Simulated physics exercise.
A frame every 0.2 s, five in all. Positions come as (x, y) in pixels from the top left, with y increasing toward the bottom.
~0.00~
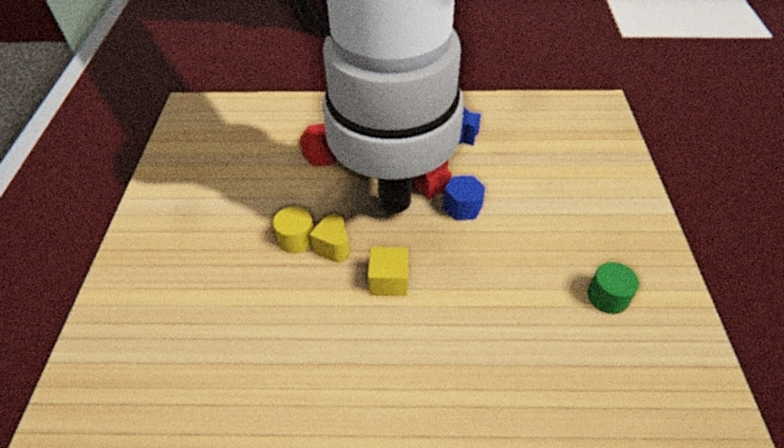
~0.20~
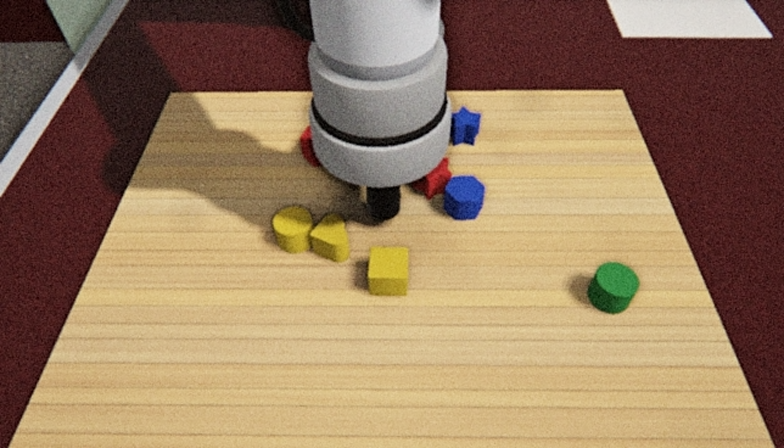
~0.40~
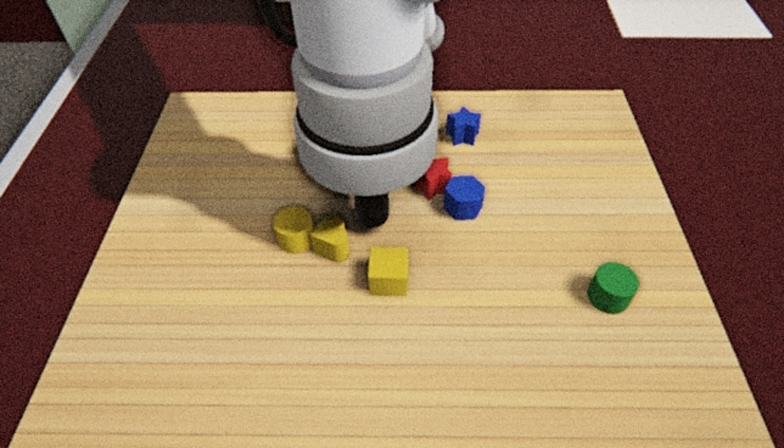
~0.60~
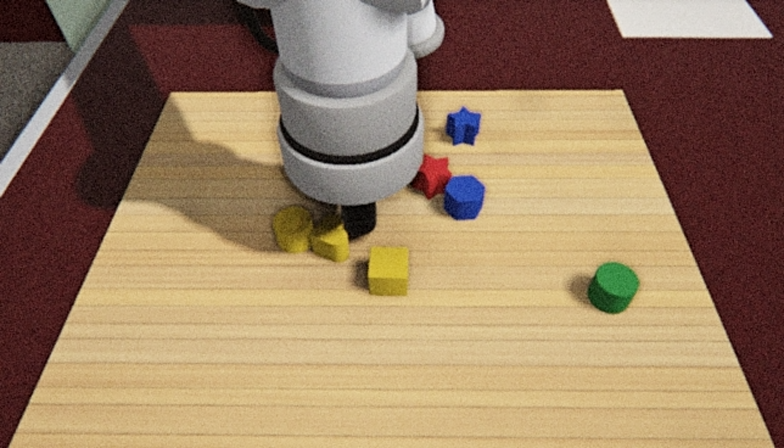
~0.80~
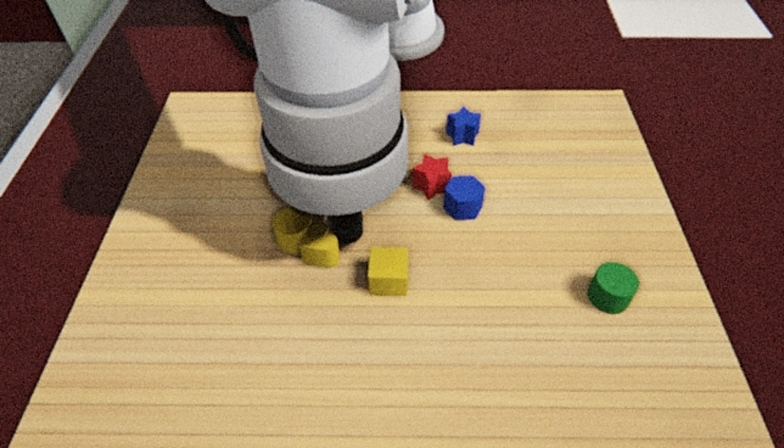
Robot arm with a black tip moving left and toward the viewer across a wooden board, nudging a yellow block slightly.
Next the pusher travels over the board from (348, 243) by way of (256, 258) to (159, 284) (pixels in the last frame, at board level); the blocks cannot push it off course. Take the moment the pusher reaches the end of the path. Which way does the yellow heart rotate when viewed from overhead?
Verdict: Counterclockwise.
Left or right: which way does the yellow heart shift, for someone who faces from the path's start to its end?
Goes left.
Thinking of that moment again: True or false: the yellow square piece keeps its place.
The statement is correct.
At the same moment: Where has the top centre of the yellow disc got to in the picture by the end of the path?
The middle of its upper face will lie at (242, 213).
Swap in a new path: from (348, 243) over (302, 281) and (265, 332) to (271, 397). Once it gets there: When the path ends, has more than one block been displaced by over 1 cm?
My answer is no.
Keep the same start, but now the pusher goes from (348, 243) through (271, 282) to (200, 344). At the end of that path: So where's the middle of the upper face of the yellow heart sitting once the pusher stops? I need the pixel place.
Near (154, 331).
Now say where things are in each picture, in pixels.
The first frame shows pusher's lower end (395, 203); yellow disc (292, 220); yellow heart (331, 229); yellow square piece (388, 262).
The second frame shows pusher (384, 209); blocks still.
The third frame shows pusher (373, 216); blocks still.
The fourth frame shows pusher (360, 224); blocks still.
The fifth frame shows pusher (347, 233); yellow disc (292, 220); yellow heart (318, 236); yellow square piece (388, 262).
What follows on the original path. One third of the way, pusher (283, 243); yellow disc (257, 216); yellow heart (266, 257), turned 40° anticlockwise.
Two thirds of the way, pusher (218, 255); yellow disc (242, 213); yellow heart (255, 263), turned 80° anticlockwise.
At the end, pusher (153, 274); yellow disc (242, 213); yellow heart (255, 263), turned 80° anticlockwise; yellow square piece still.
